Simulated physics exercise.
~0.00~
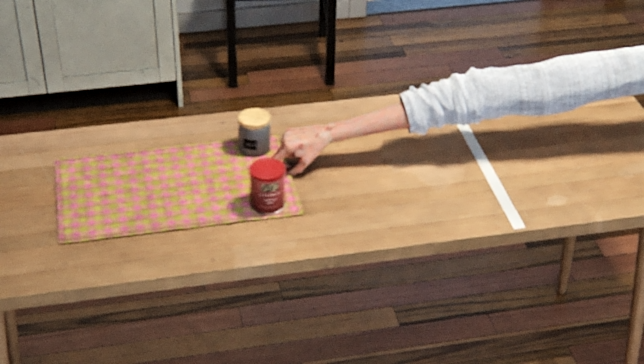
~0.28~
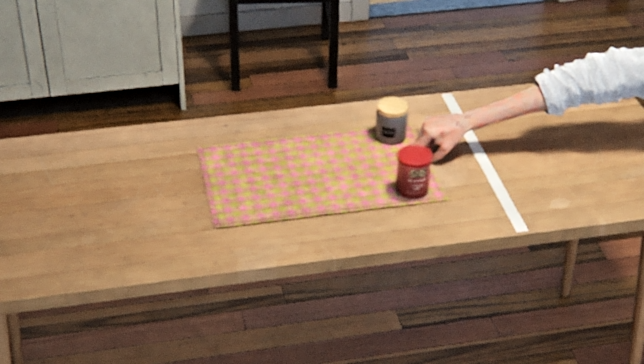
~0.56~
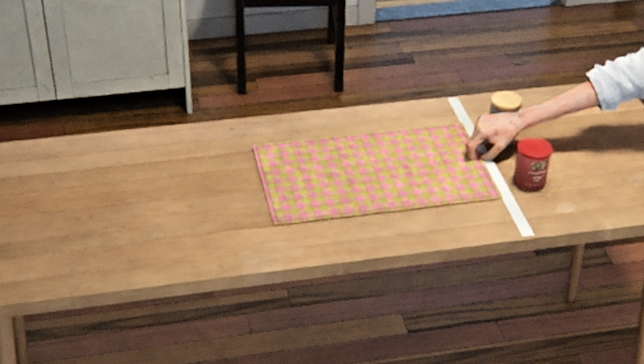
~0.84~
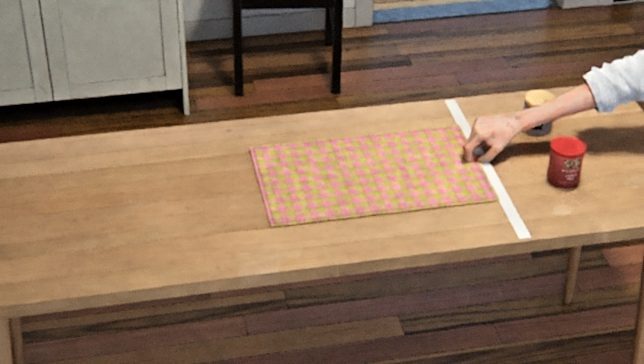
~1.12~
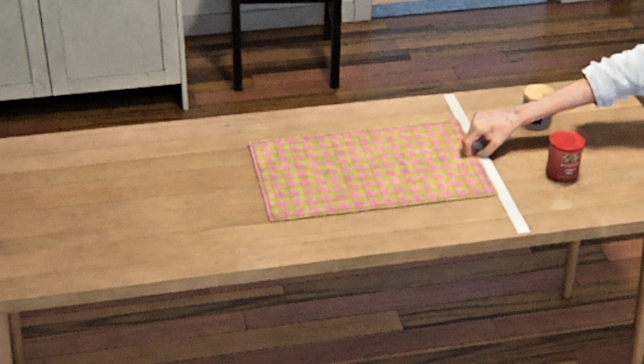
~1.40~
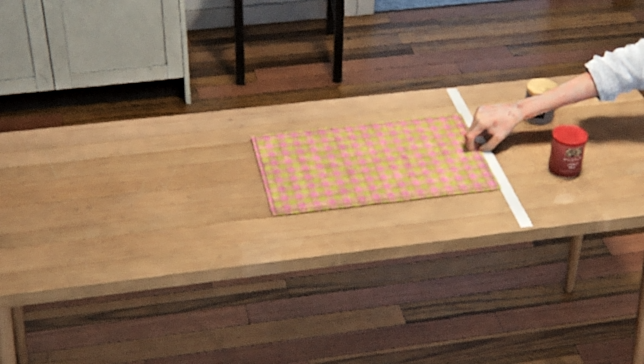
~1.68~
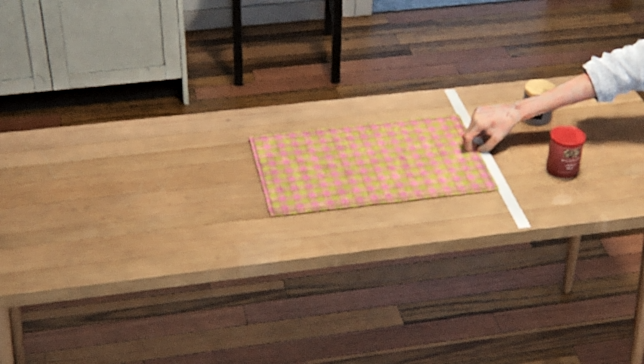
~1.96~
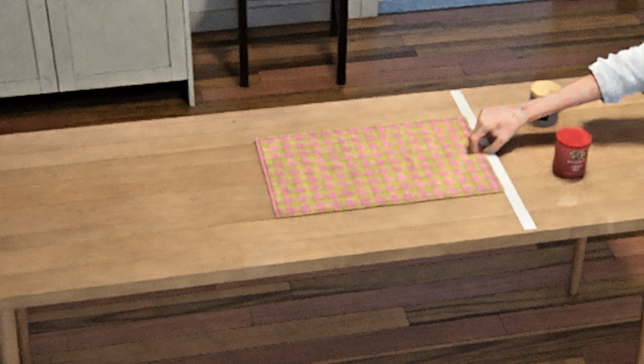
A hand dragged a pink checked table runner carrying a red tin and a grey jar rightward across a wooden table, then stopped at a strip of white tape, and both containers slid off the front of the cloth and came to rest upright beyond it.
